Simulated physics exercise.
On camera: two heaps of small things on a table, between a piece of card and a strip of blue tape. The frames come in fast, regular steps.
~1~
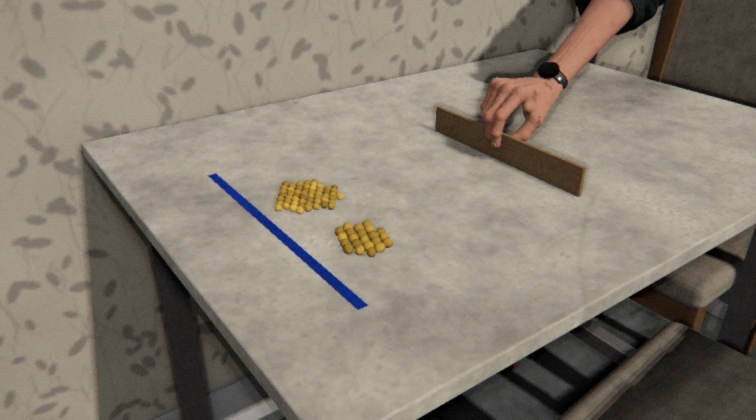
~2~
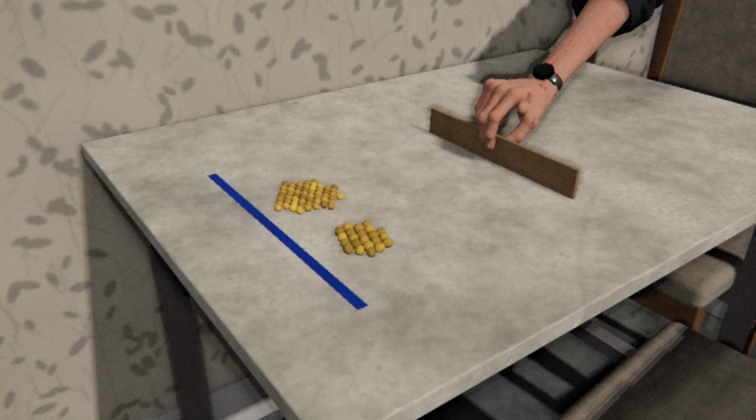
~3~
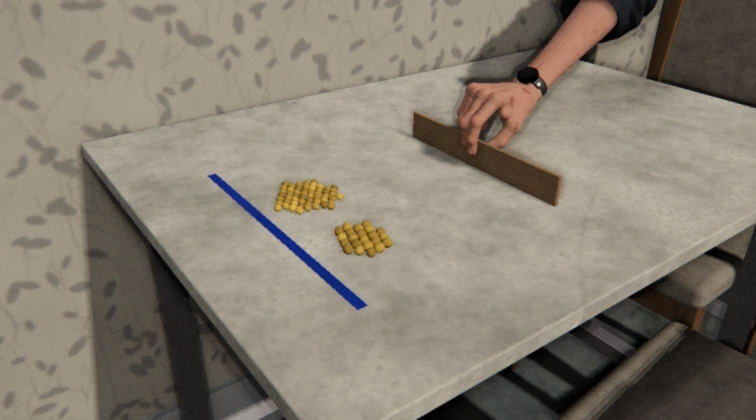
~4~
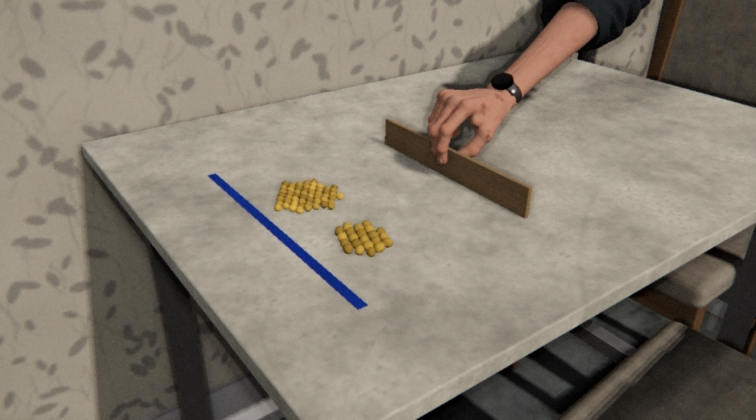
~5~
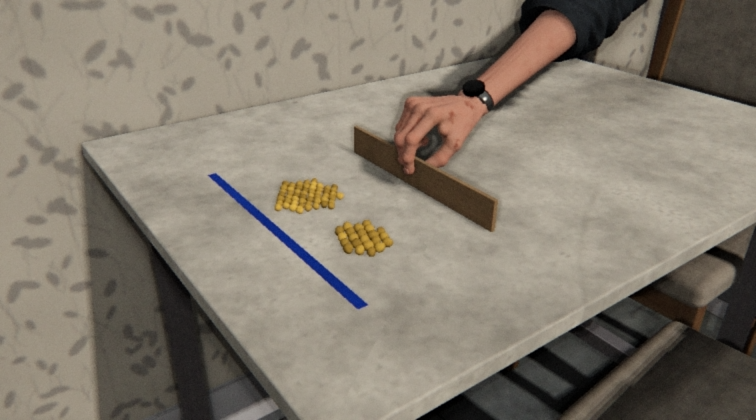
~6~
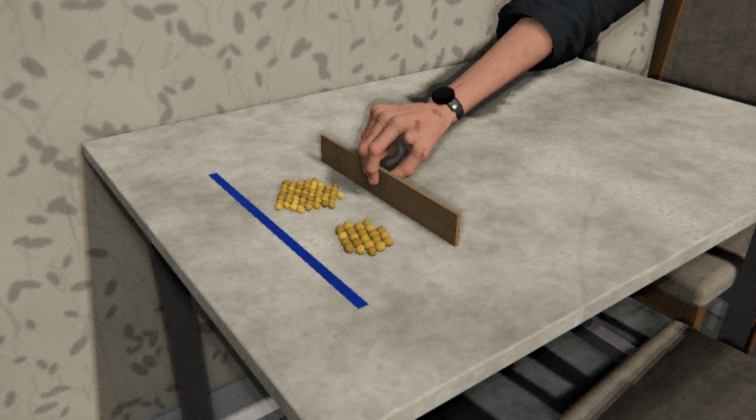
On a grey table, a hand wearing a dark watch slid an upright brown piece of card leftward, bringing it close to two small heaps of yellow puffed corn balls that lay still near blue tape.
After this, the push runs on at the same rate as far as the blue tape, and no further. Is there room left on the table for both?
The nearer portion tumbles over the end, in part at least and the farther portion tumbles over the end, in part at least.
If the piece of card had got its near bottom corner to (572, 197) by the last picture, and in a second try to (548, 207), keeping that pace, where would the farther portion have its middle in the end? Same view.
Around (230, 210) in the first try, (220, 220) in the second.
Then, 0.09 s past the last view, piece of card still moving, near (321, 187); nearer portion all on the table, its front near (316, 265); farther portion all on the table, its front near (228, 209).
Then, 0.21 s past the last view, piece of card stopped at the blue tape; nearer portion all on the table, its front near (202, 328); farther portion all on the table, its front near (106, 241).
Then, 0.49 s past the last view, piece of card stopped at the blue tape; nearer portion all over the edge; farther portion all over the edge.
Finally, piece of card stopped at the blue tape; nearer portion all over the edge; farther portion all over the edge.
